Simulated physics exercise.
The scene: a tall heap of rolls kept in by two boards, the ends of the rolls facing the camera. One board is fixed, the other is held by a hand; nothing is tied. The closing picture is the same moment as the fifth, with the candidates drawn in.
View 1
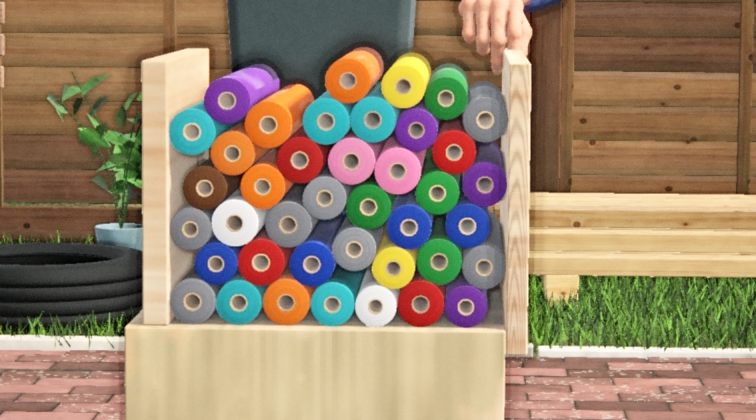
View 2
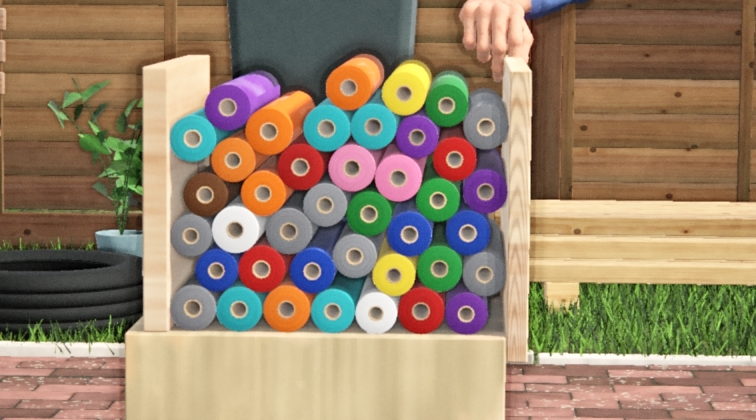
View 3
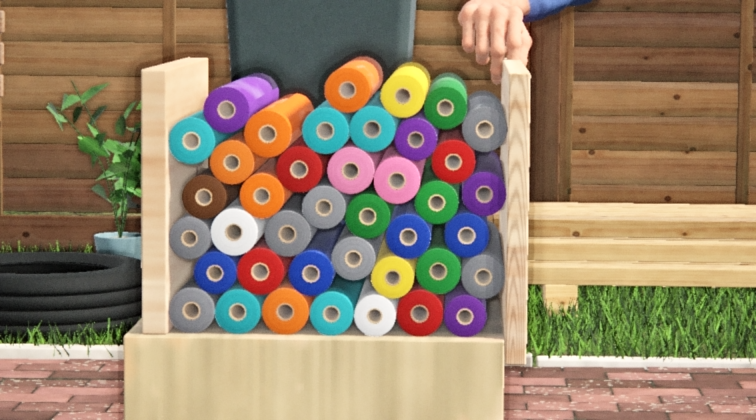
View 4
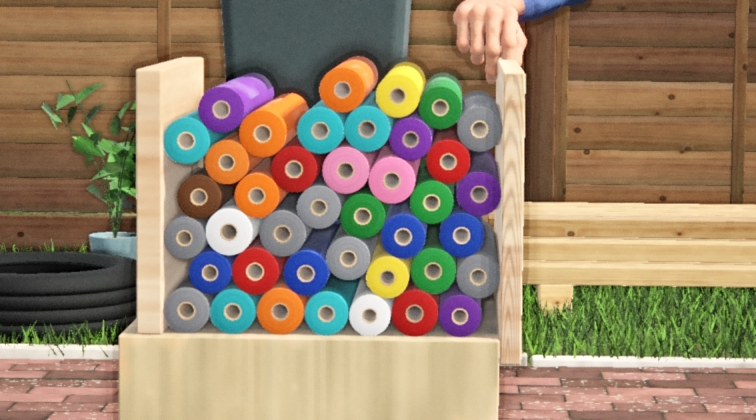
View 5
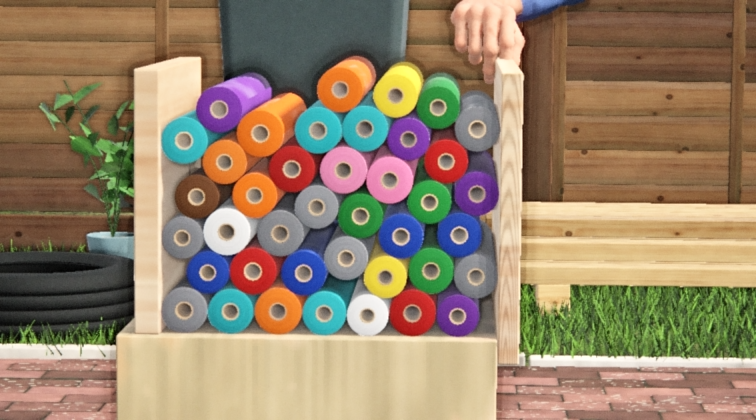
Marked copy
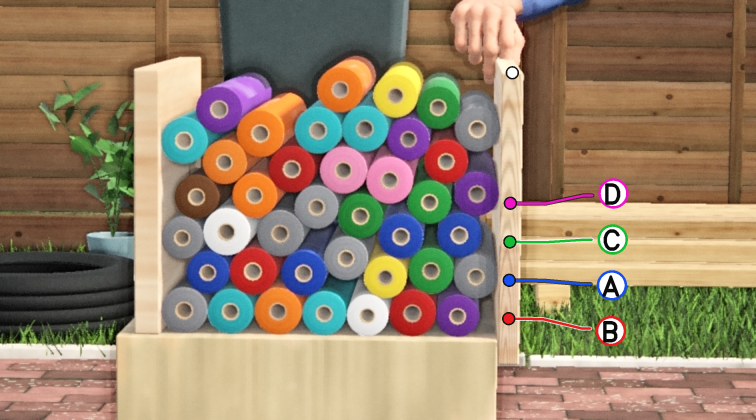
A tall heap of colourful rolls, their round ends facing the viewer, sits between two upright pale wooden boards above a wide plank, seen straight on in a paved yard. Purple, orange and yellow rolls top the pile before a dark panel, with tyres and a plant left, grass and fencing behind. The rolls stay in place and a hand rests on the right board, while the view shifts very slightly.
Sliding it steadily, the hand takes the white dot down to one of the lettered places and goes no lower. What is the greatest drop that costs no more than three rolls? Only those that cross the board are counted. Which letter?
It can be let down to D.
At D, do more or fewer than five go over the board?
Fewer than five.
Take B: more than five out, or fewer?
It loses more than five.
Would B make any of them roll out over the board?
Yes.
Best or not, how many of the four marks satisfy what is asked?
One of them.
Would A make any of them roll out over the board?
At A: Yes.
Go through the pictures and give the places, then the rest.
In the first picture, a red roll (420, 304); a green roll (440, 262).
In the second picture, a green roll (440, 269); a blue roll (410, 234).
In the third picture, a purple roll (484, 194); an orange roll (262, 195).
In the fourth picture, a grey roll (480, 130); a green roll (441, 108).
In the fifth picture, side board (505, 198); a red roll (412, 313).
On the copy, A at (509, 280); B at (509, 319); C at (510, 242); D at (510, 203); the white dot at (512, 73).
On D. First, top of the board (501, 133).
Then, top of the board (500, 202).
Finally, top of the board (500, 203), two out over the board.
By contrast, A more than three out over the board; B more than three out over the board; C four out over the board.
